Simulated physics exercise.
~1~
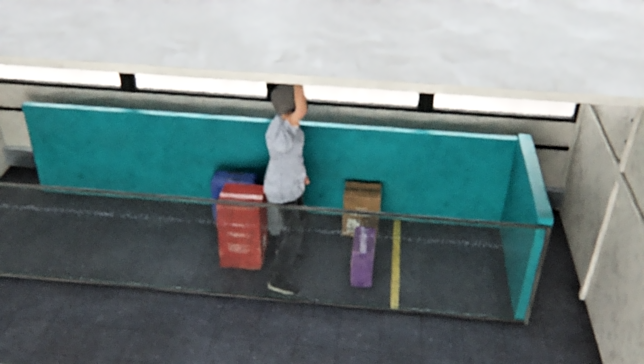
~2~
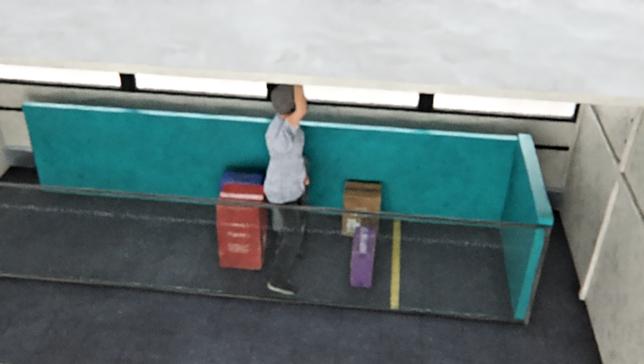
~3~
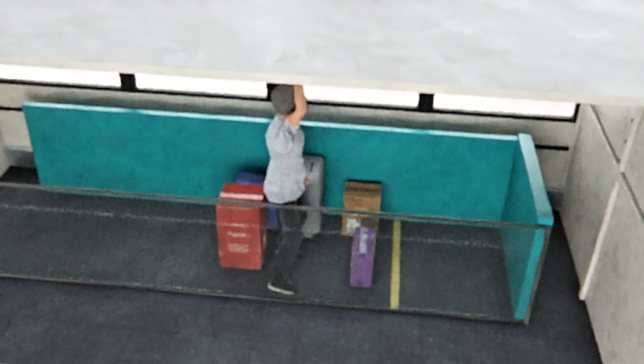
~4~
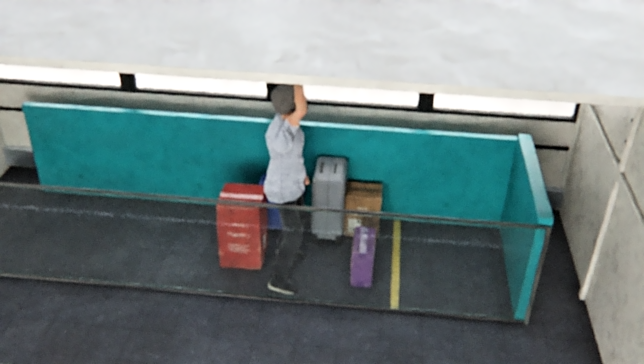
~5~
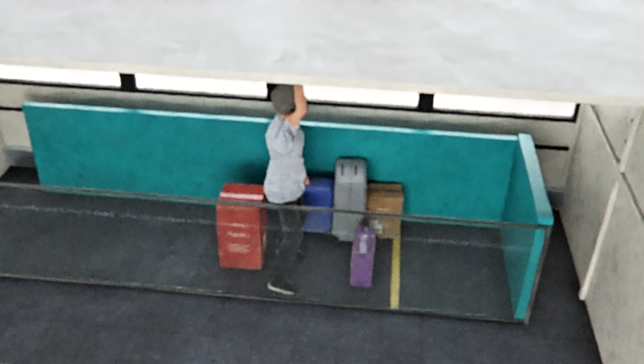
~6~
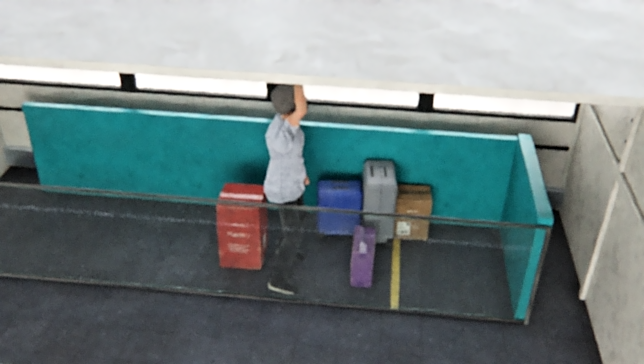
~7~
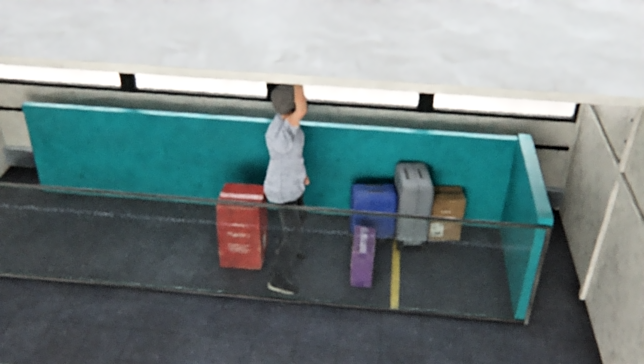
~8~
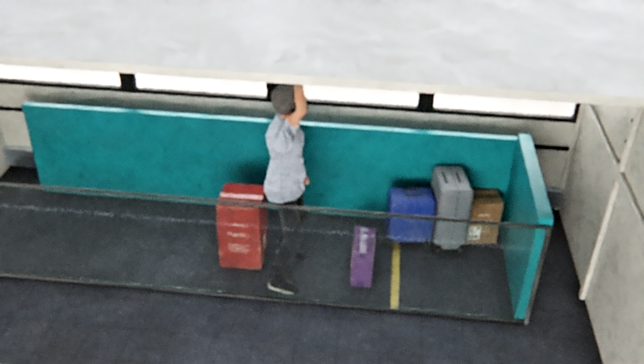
Tram standing bay with blue and grey cases rolling right behind a still passenger, the brown pack moving too, all three crossing the yellow line.
